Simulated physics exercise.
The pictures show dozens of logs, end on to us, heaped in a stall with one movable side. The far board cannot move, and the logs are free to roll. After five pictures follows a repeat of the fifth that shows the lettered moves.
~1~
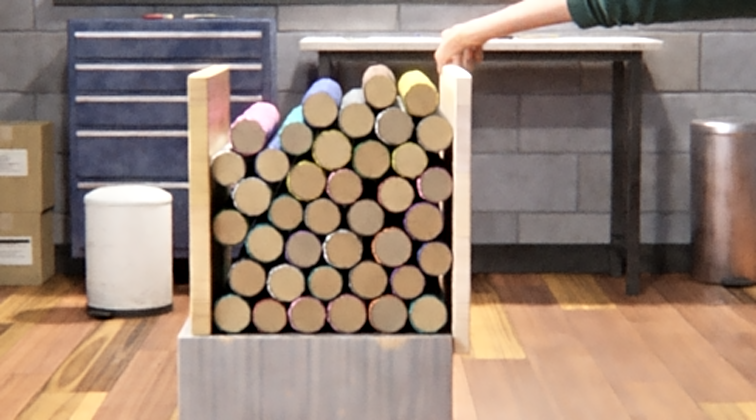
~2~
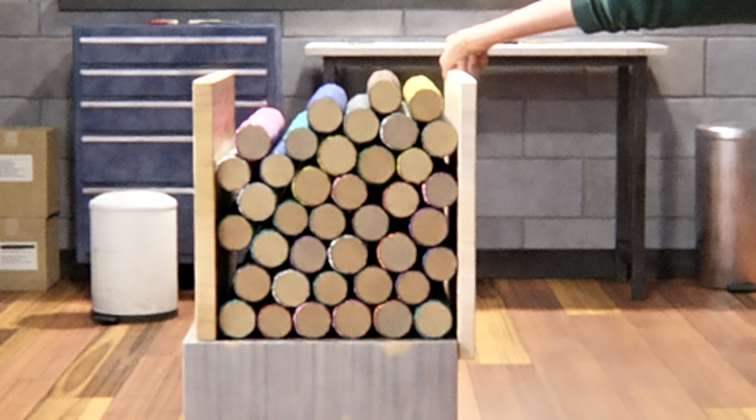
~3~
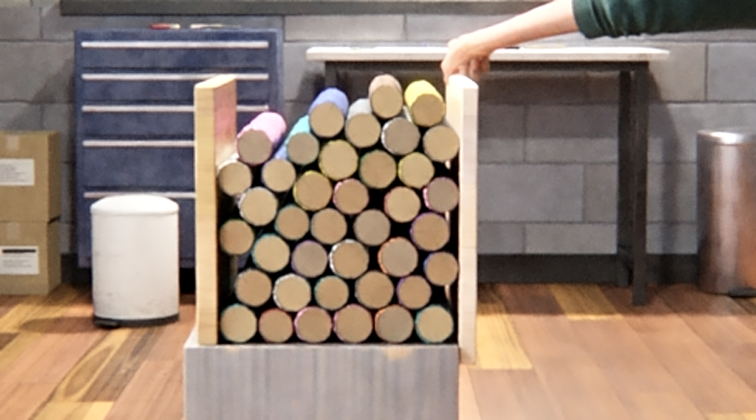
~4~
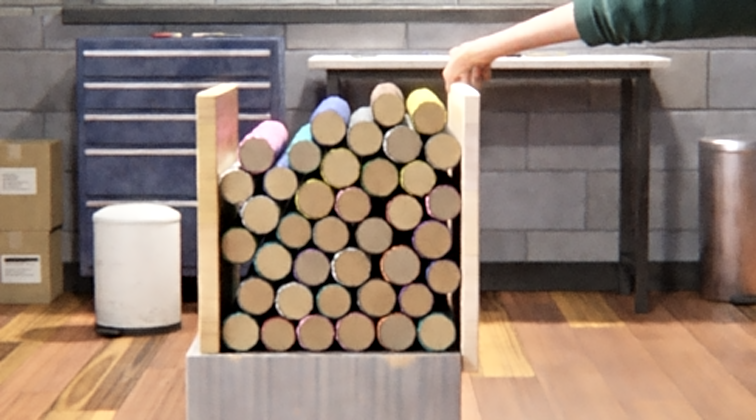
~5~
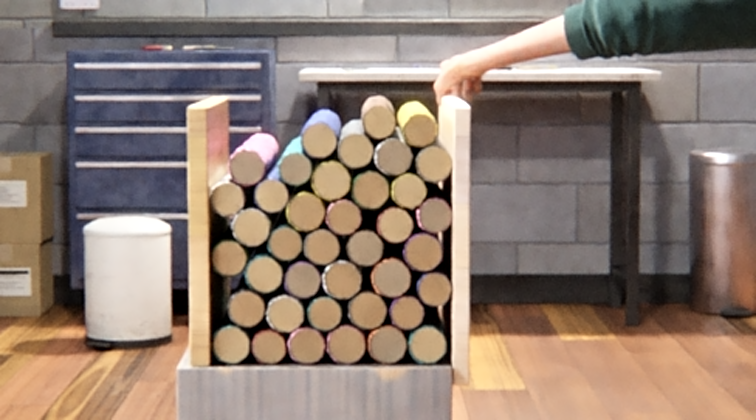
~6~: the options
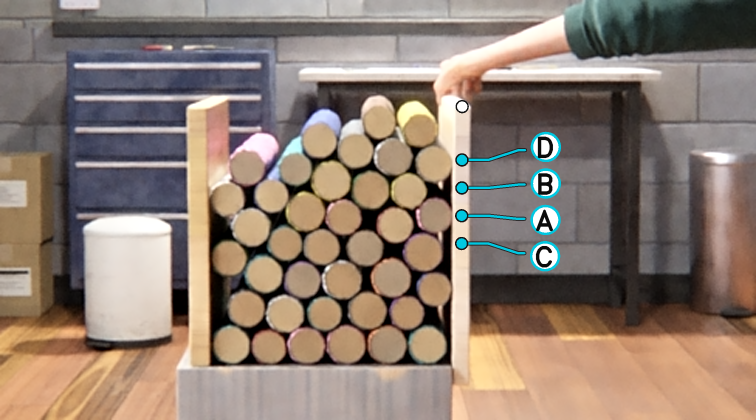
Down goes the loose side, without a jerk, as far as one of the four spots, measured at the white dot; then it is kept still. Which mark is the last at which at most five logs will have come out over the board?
At most to C.
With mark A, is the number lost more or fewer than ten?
It loses fewer than ten.
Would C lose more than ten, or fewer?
At C, fewer than ten.
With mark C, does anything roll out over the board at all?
Yes, at C.
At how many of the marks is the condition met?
Four of them.
On the copy, A at (462, 216); B at (462, 188); C at (462, 244); D at (462, 160); the white dot at (463, 107).
On C. First, top of the board (453, 168).
Then, top of the board (453, 237).
Finally, top of the board (453, 243), two out over the board.
By contrast, A two out over the board; B none out over the board; D none out over the board.
